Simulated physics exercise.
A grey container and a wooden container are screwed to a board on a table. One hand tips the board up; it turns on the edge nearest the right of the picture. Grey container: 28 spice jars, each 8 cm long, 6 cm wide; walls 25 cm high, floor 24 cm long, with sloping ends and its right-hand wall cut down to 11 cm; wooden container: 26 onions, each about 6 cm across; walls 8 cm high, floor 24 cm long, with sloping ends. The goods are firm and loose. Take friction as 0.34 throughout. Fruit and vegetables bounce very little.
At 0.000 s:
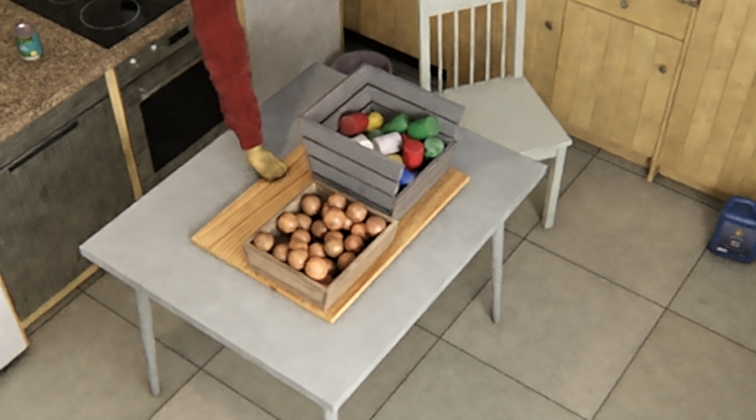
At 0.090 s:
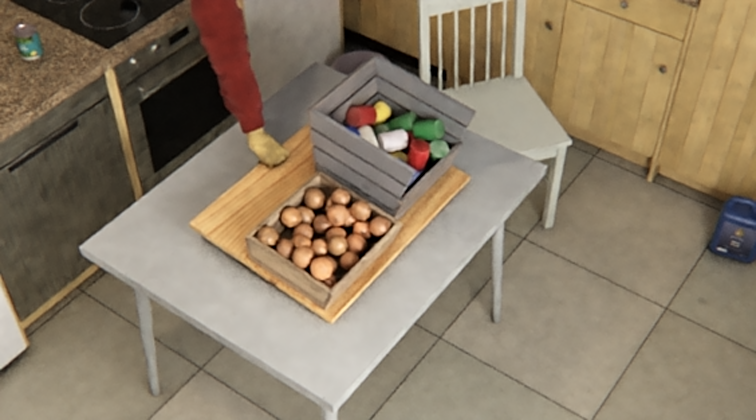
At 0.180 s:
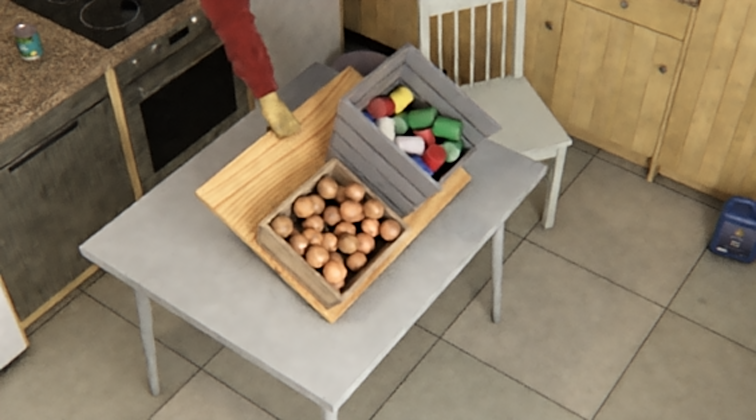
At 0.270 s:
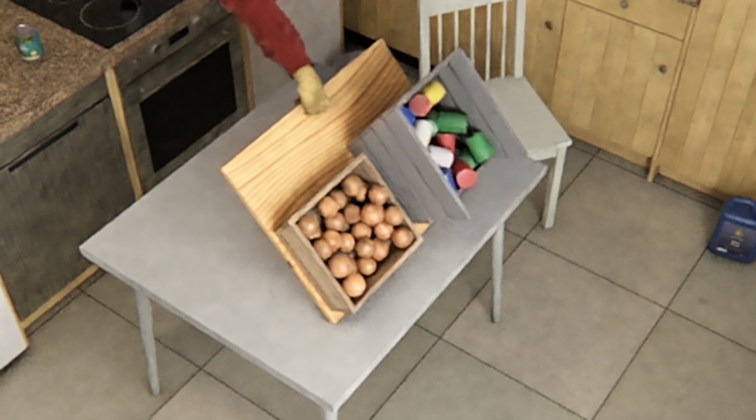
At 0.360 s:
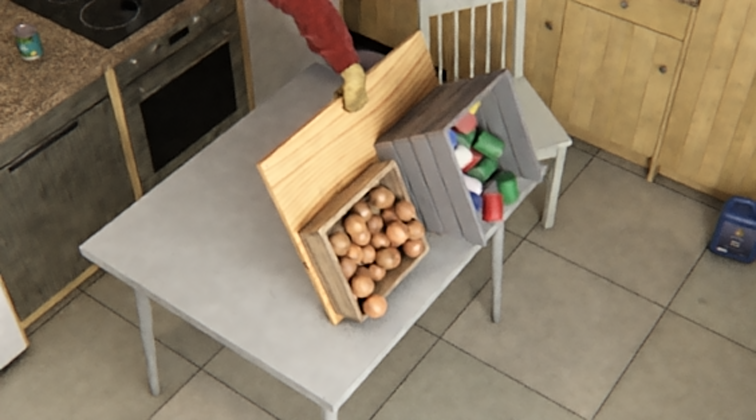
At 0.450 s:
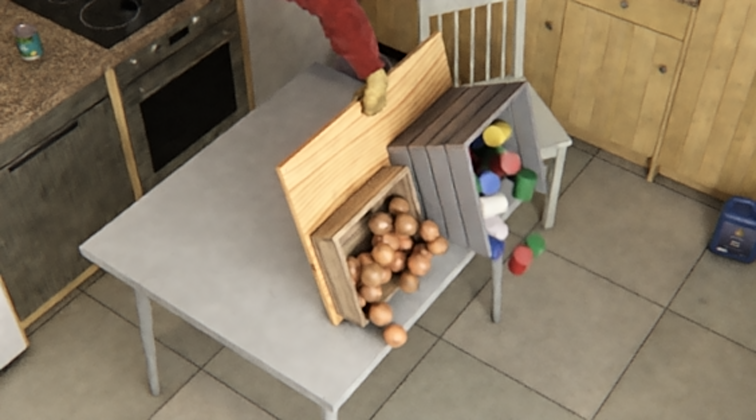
We see a gloved hand tilt a board on a table steeply up towards the right, with two attached containers; a round brown item leaves the wooden one first, then more follow as colourful pieces tumble from the grey one.
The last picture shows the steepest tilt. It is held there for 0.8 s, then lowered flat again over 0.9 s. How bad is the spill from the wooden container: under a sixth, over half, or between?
It sheds upwards of half of them.
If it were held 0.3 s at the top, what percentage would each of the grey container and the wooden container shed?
Then grey container 80, wooden container 70 per cent.
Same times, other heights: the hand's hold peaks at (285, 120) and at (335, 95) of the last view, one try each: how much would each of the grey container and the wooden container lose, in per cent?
Grey container 10 then 50, wooden container 0 then 50 per cent.
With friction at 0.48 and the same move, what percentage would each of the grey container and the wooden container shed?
Then grey container 80, wooden container 70 per cent.
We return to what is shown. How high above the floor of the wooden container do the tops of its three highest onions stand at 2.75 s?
About 8 cm.
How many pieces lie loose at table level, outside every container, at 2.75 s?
Some 0 pieces.
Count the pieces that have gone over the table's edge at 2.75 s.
About 40.
After 0.82 s, tilt 73°; 19 of 28 out of the grey container and 16 of 26 out of the wooden container.
After 1.28 s, tilt 73°; 20 of 28 out of the grey container and 17 of 26 out of the wooden container.
After 1.92 s, tilt 12°; 21 of 28 out of the grey container and 17 of 26 out of the wooden container.
Outcome (at 2.75 s), 21 of 28 out of the grey container and 17 of 26 out of the wooden container. Asked share, 17 of 26, 65 per cent.
